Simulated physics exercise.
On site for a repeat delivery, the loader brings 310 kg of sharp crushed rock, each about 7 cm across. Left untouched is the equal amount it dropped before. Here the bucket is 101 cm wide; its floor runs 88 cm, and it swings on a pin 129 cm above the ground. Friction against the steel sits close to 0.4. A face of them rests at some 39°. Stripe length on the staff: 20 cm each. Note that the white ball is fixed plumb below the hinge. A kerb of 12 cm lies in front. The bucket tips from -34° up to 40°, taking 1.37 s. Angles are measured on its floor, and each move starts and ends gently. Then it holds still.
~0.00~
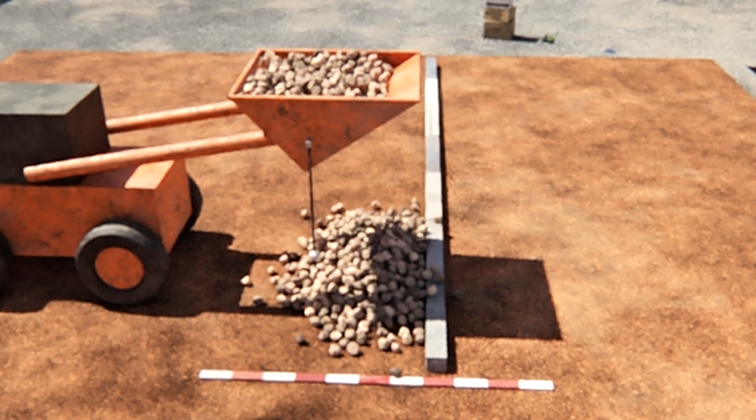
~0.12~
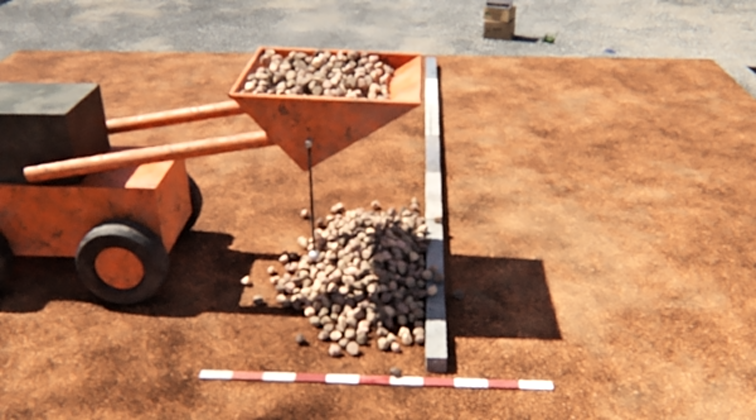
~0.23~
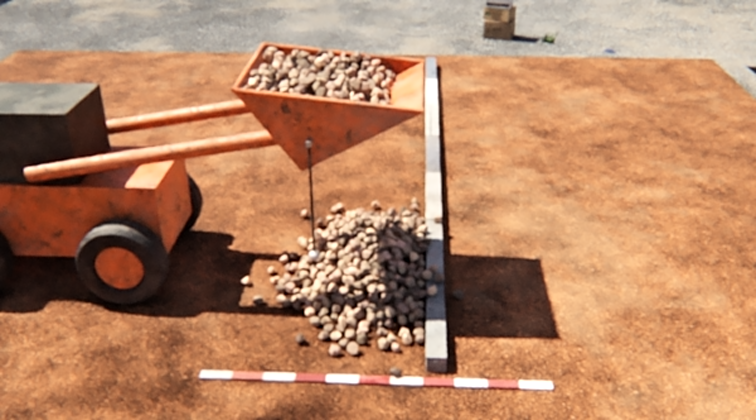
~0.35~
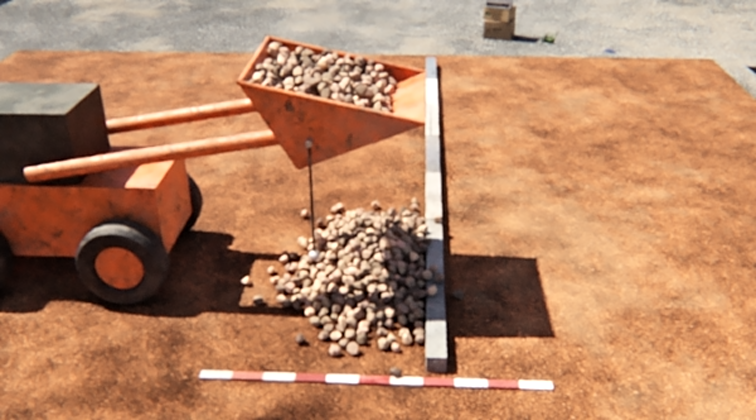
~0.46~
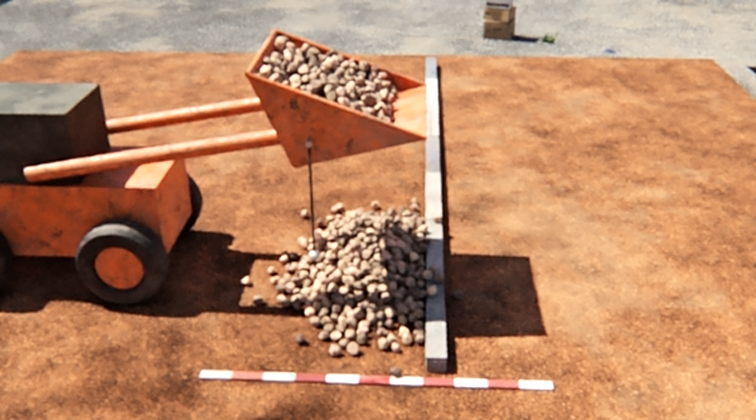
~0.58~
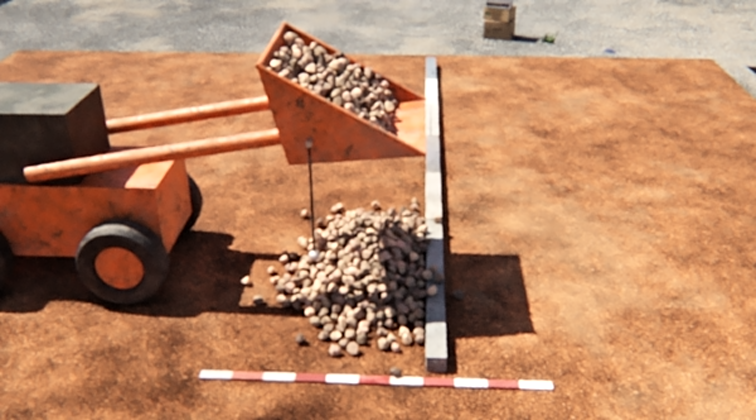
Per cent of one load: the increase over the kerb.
69 percent.
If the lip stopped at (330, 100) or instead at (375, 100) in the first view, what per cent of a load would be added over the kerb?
About 5 per cent from the first spot and 25 per cent from the second.
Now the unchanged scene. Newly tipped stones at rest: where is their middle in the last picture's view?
I'd point to about (463, 262).
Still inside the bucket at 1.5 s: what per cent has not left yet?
About 60 percent.
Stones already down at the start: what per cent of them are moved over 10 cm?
Roughly 0 % of them.
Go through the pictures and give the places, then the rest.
In the first frame, the bucket is at -34°, its lip at (419, 101); the top of the load is at (327, 58). The earlier load is highest near (367, 240), 24 cm above ground level, 100 % on this side of the kerb.
The second frame shows lip at (420, 104), floor tilted -32°, highest stones at (308, 58); the stones move at 0.1 m/s on average.
The third frame shows lip at (423, 111), floor tilted -28°, highest stones at (280, 58); the stones move at 0.2 m/s on average.
The fourth frame shows lip at (426, 123), floor tilted -22°, highest stones at (280, 55); the stones move at 0.2 m/s on average.
In the fifth frame, the bucket is at -14°, its lip at (427, 138); the top of the load is at (284, 50); the stones move at 0.3 m/s on average.
The sixth frame shows lip at (426, 155), floor tilted -5°, highest stones at (292, 46); the stones move at 0.3 m/s on average.
After 1.0 s the floor is at 29°; in per cent of one load, 100 in the bucket, 100 on this side of the kerb; the foremost stones are at (434, 261).
After 1.5 s the floor is at 40°; in per cent of one load, 60 in the bucket, 139 on this side of the kerb, 1 over the kerb; the foremost stones are at (454, 259).
After 1.8 s the floor is at 40°; in per cent of one load, 13 in the bucket, 153 on this side of the kerb, 34 over the kerb; the foremost stones are at (517, 272).
After 4.4 s the floor is at 40°; in per cent of one load, 0 in the bucket, 131 on this side of the kerb, 69 over the kerb; the foremost stones are at (594, 280). Net gain over the kerb, 69.
